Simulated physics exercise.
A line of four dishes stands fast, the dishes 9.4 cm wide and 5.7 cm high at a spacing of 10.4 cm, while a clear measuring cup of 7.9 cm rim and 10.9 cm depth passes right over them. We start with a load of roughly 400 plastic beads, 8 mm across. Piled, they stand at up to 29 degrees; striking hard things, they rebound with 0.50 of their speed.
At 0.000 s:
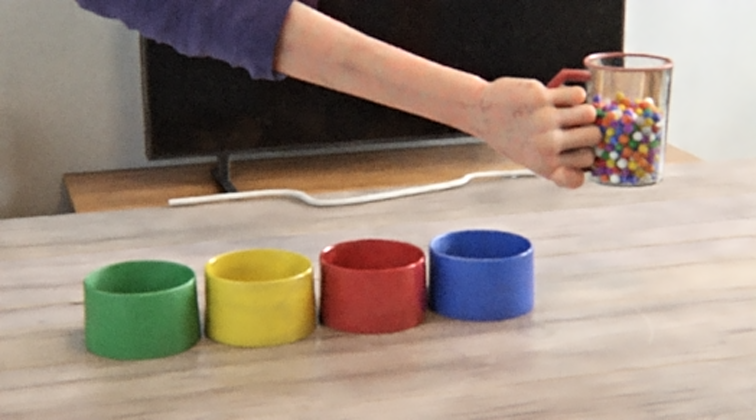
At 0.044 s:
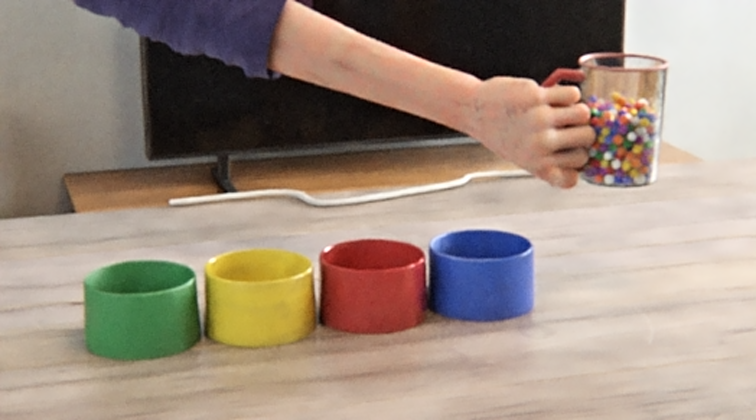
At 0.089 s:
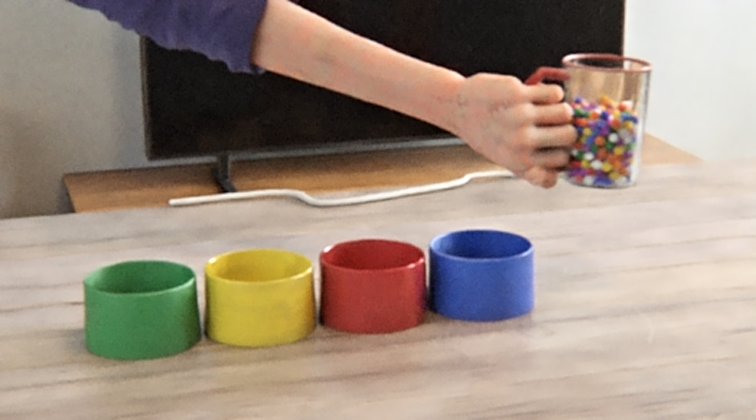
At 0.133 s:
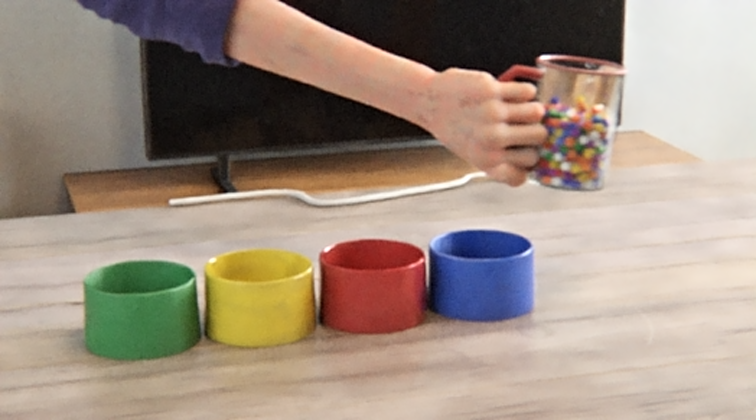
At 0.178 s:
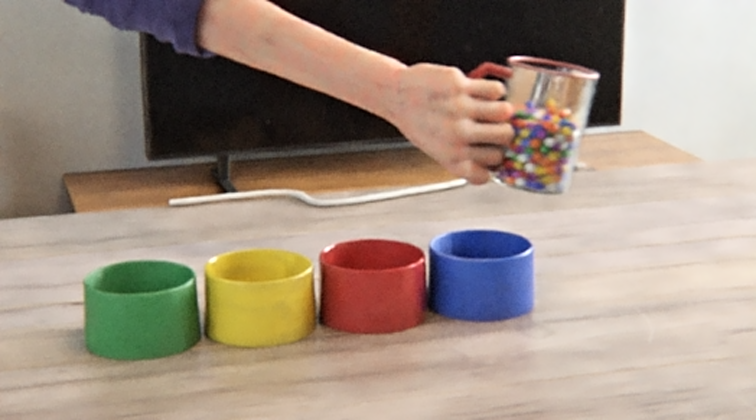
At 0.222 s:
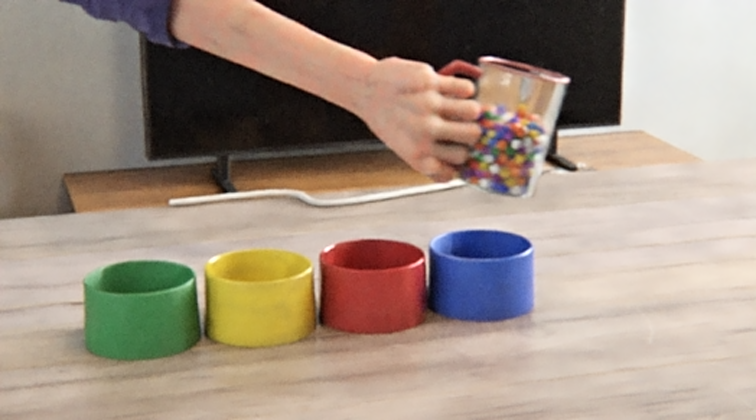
A pale wood-grain tabletop is seen from slightly above and in front by a still camera, with a dark screen on a wooden stand and a white cable behind it. Four round dishes, green, yellow, red and blue from left to right, sit motionless in a row. A purple-sleeved arm reaching from the upper left draws a clear, red-handled cup of multicoloured beads leftward above the table, gradually tilting it clockwise.
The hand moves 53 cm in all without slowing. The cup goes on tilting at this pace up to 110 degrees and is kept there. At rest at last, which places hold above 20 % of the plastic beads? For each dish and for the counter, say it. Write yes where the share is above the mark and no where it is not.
Red: No, blue: No, green: Yes, yellow: No, counter: No.
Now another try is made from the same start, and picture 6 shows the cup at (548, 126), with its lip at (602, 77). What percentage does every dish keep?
The red dish keeps 0, the blue one 0, the green one 100 and the yellow one 0.
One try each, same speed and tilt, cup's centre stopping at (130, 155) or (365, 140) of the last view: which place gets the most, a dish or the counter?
I'd bet on yellow for the first try and blue for the second.
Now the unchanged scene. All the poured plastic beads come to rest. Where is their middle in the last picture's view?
At about (145, 309).
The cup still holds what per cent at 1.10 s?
Roughly 100 per cent, give or take.
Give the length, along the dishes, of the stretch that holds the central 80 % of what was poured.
6 cm.
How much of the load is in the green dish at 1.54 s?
About 45 per cent by then.
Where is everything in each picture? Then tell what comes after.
The first frame shows cup at (627, 120), tilt 0 degrees, lip at (668, 60), moved 0.0 cm; middle of the pieces at (626, 144); blue dish at (481, 245); red dish at (372, 255); yellow dish at (259, 266); green dish at (140, 277).
The second frame shows cup at (621, 121), tilt 1 degrees, lip at (663, 61), moved 0.6 cm; middle of the pieces at (620, 144).
The third frame shows cup at (603, 122), tilt 3 degrees, lip at (647, 63), moved 2.4 cm; middle of the pieces at (602, 146).
The fourth frame shows cup at (574, 124), tilt 6 degrees, lip at (621, 68), moved 5.2 cm; middle of the pieces at (572, 148).
The fifth frame shows cup at (542, 126), tilt 10 degrees, lip at (592, 73), moved 8.5 cm; middle of the pieces at (537, 150).
The sixth frame shows cup at (509, 129), tilt 14 degrees, lip at (563, 78), moved 11.6 cm; middle of the pieces at (504, 153); blue dish at (481, 245); red dish at (372, 255); yellow dish at (259, 266); green dish at (140, 277). The cup turns about 85 degrees a second and travels 72 cm a second.
After 0.75 s, tilt 60 degrees; cup holds 100 %.
Then, at 1.10 s, tilt 90 degrees; cup holds 100 %.
After 1.54 s, tilt 110 degrees; cup holds 50 %, green 45 %.
In the end, at 2.6 s, red 0 %, blue 0 %, green 100 %, yellow 0 %, counter 0 %.
